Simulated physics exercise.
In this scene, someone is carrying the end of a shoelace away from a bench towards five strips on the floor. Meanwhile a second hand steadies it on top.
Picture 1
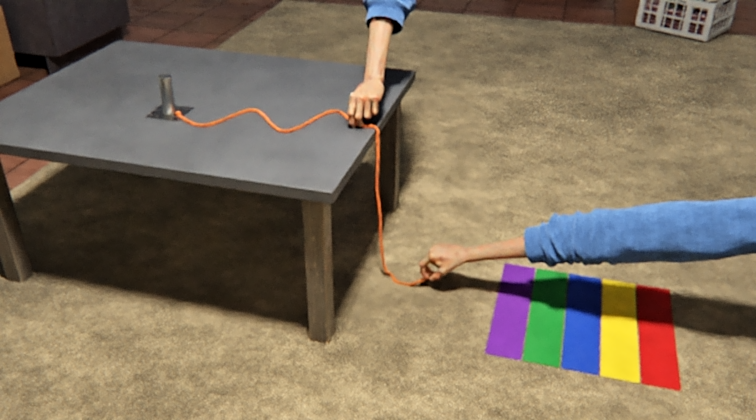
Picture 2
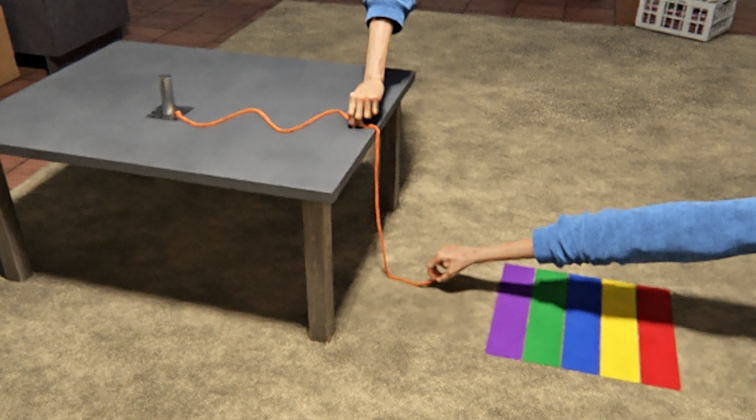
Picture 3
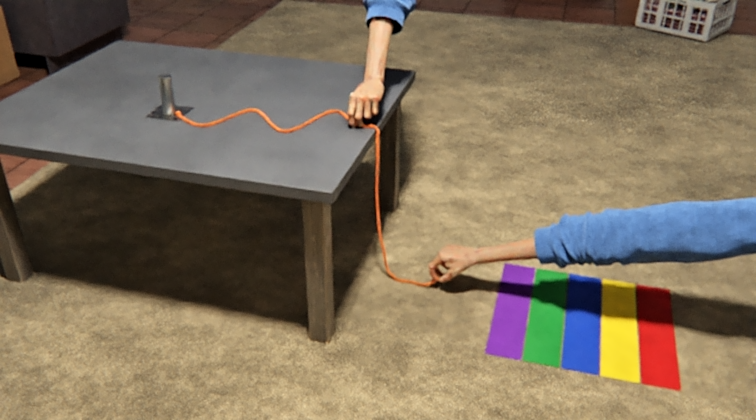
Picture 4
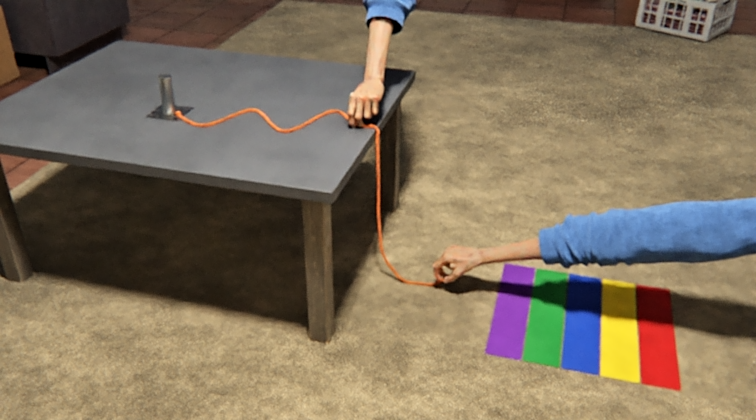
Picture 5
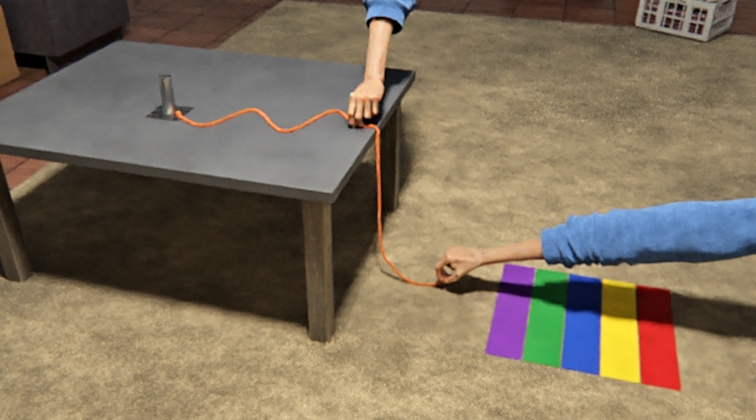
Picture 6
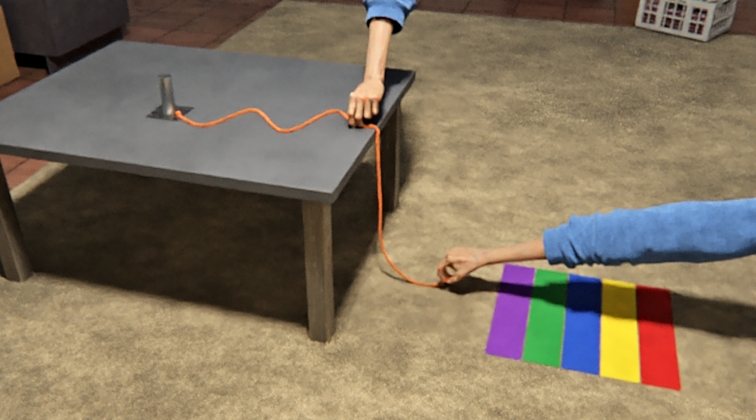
In this clip, one hand rests on an orange shoelace at the edge of a gray bench while another, near the floor, draws its end slightly right, toward purple, green, blue, yellow and red strips.
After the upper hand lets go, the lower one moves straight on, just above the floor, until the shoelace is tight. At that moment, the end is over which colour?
Over red.
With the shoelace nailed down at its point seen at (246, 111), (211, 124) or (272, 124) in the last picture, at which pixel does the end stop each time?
About (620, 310), (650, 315) and (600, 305).
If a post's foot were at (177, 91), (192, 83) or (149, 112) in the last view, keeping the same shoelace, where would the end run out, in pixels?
The three places are (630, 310), (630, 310) and (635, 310), in that order.
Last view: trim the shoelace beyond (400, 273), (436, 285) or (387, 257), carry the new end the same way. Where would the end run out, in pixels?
One spot per try: (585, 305), (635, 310), and (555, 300).
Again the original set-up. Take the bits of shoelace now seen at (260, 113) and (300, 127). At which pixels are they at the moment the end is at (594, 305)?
They end up somewhere around (289, 121) and (360, 128).
Soon after, end near (594, 305); over blue.
After that, end near (634, 312); over yellow.
At the stop, end near (660, 317); over red. The end stops over the red strip.
